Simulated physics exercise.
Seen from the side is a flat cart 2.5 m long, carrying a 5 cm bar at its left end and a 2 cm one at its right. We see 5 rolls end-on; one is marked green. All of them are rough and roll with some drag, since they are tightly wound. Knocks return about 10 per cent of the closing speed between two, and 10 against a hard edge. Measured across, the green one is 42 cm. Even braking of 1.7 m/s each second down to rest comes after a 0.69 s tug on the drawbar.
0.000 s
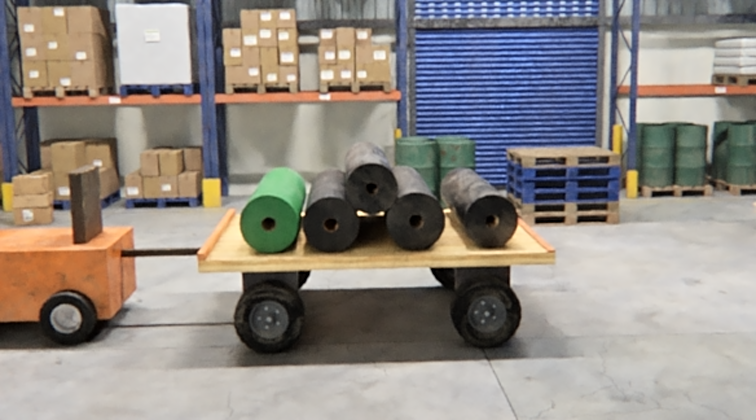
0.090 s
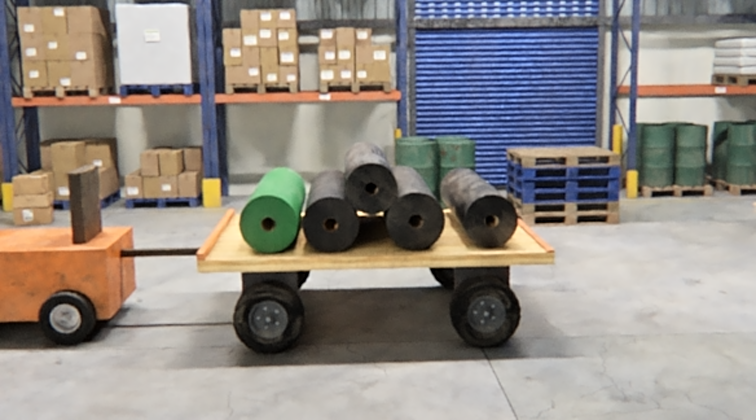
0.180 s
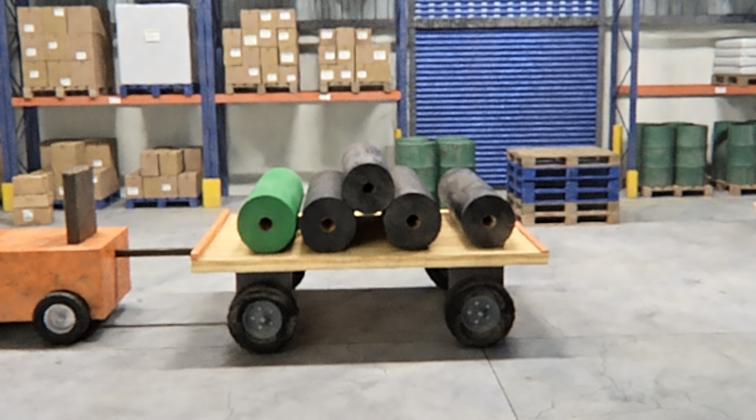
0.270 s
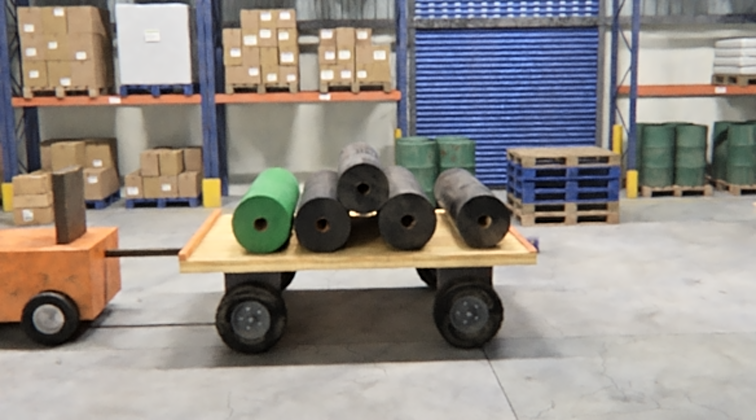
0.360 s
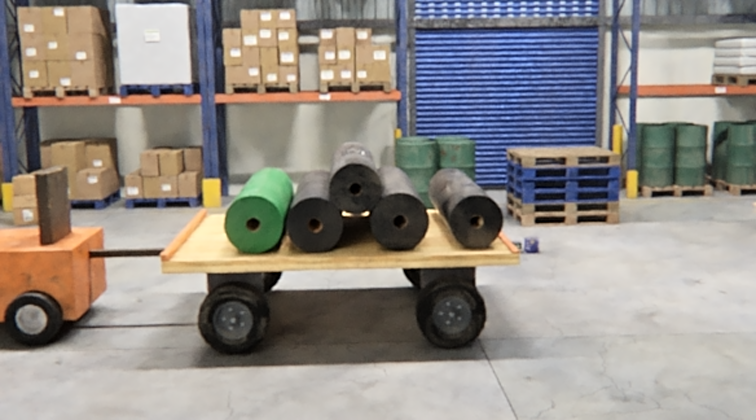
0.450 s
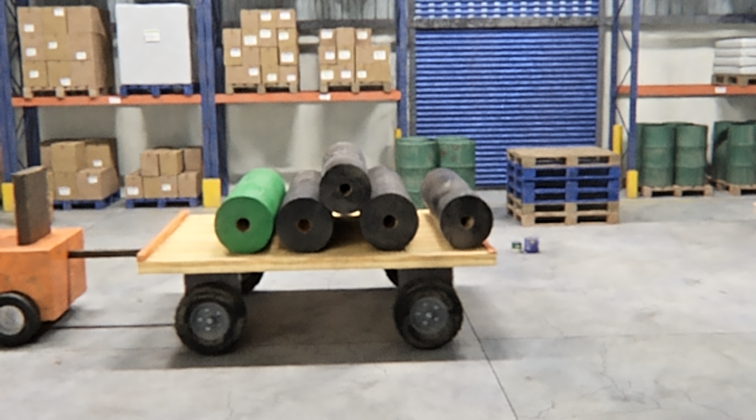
A flat wooden cart carrying one green roll and four black ones, one perched on top of the others, sits still behind an orange tug in a warehouse. The tug then draws it left, slowly at first and then faster, while the rolls ride along, keeping nearly the same arrangement on the deck.
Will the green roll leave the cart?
The green roll rides along.
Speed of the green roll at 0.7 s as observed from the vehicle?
Near 2.0 m/s at that time.
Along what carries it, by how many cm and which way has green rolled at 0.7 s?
Green: 65 to the right.
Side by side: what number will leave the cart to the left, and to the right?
Left 0, right 4.
Then, 0.7 s in, green is on the deck, 105 cm from the left bar, rolling right along the cart; 1 over a bar so far.
Then, 0.9 s in, green is on the deck, 100 cm from the right bar, rolling right along the cart; 1 over a bar so far.
Then, 2.3 s in, green is on the deck, 25 cm from the right bar, rolling left along the cart; 4 over a bar so far.
In the end (4.7 s), green is on the deck, 115 cm from the right bar; 4 over a bar so far.
